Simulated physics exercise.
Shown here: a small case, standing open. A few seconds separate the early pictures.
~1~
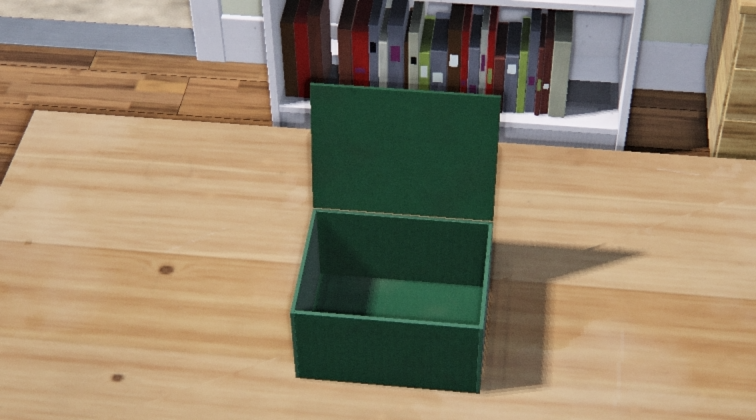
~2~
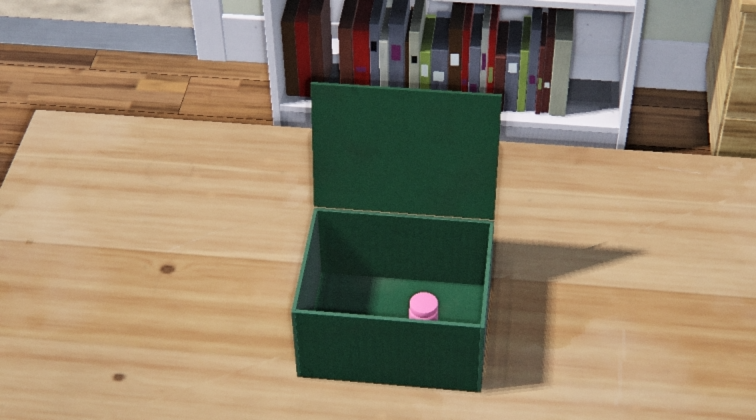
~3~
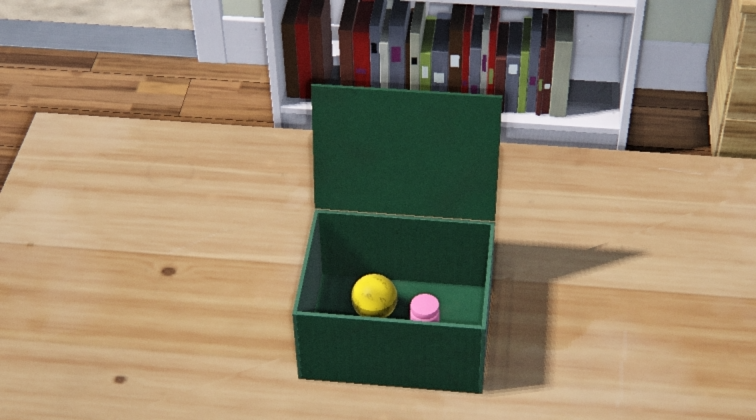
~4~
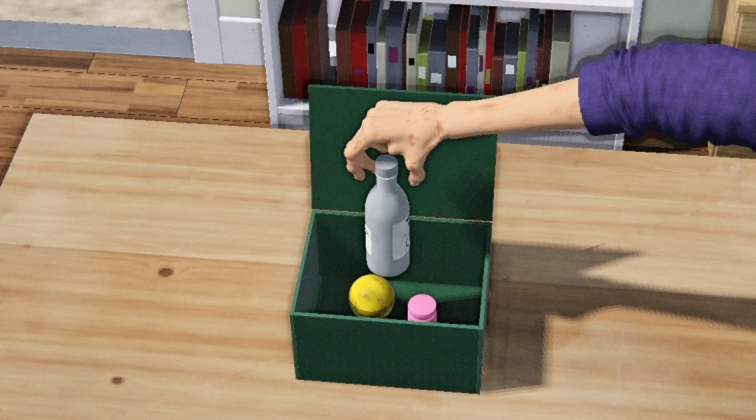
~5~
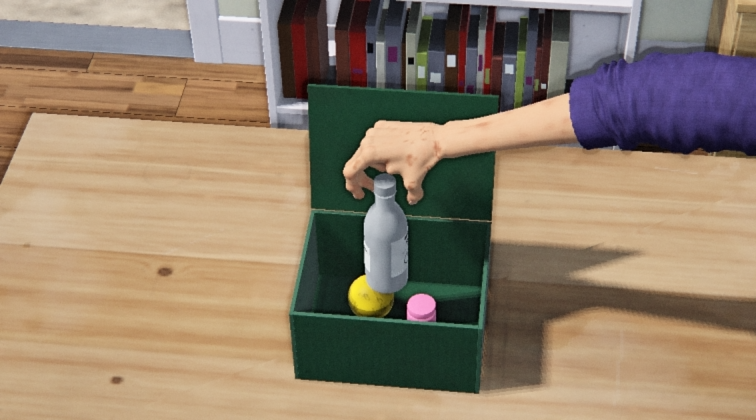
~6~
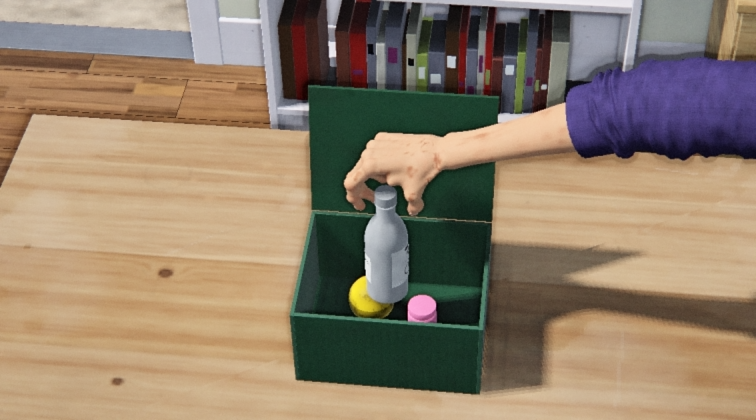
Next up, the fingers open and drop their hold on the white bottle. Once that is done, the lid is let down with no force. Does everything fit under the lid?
The lid lowers completely.
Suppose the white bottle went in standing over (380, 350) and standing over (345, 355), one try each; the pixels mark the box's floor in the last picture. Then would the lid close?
Lid: First try open, second try open.
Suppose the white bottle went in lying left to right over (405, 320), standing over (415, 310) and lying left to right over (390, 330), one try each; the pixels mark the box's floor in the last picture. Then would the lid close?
Going through the three tries, the lid settles all the way, then hangs open, then settles all the way.
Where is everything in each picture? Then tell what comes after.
In the first frame, the last thing is not in view yet.
In the second frame, the last thing is not in view yet.
In the third frame, the last thing is not in view yet.
The fourth frame shows on its way; white bottle (387, 214).
The fifth frame shows on its way; white bottle (386, 232).
The sixth frame shows in place under the hand; white bottle (387, 242).
Then, 0.50 s on from there, white bottle turned 67° from how it was put near (418, 274); yellow ball shifted about its own width.
Then, 1.50 s on from there, lid 73° above the rim; white bottle turned 66° from how it was put near (420, 279); yellow ball shifted about its own width.
Then, 1.90 s on from there, lid 17° above the rim; white bottle turned 66° from how it was put near (420, 279); yellow ball shifted about its own width.
In the end, lid shut; toppled in the box, white bottle; moved from the start, yellow ball; pink shaker unmoved. At the end, from the last picture's camera, white bottle near (420, 279).
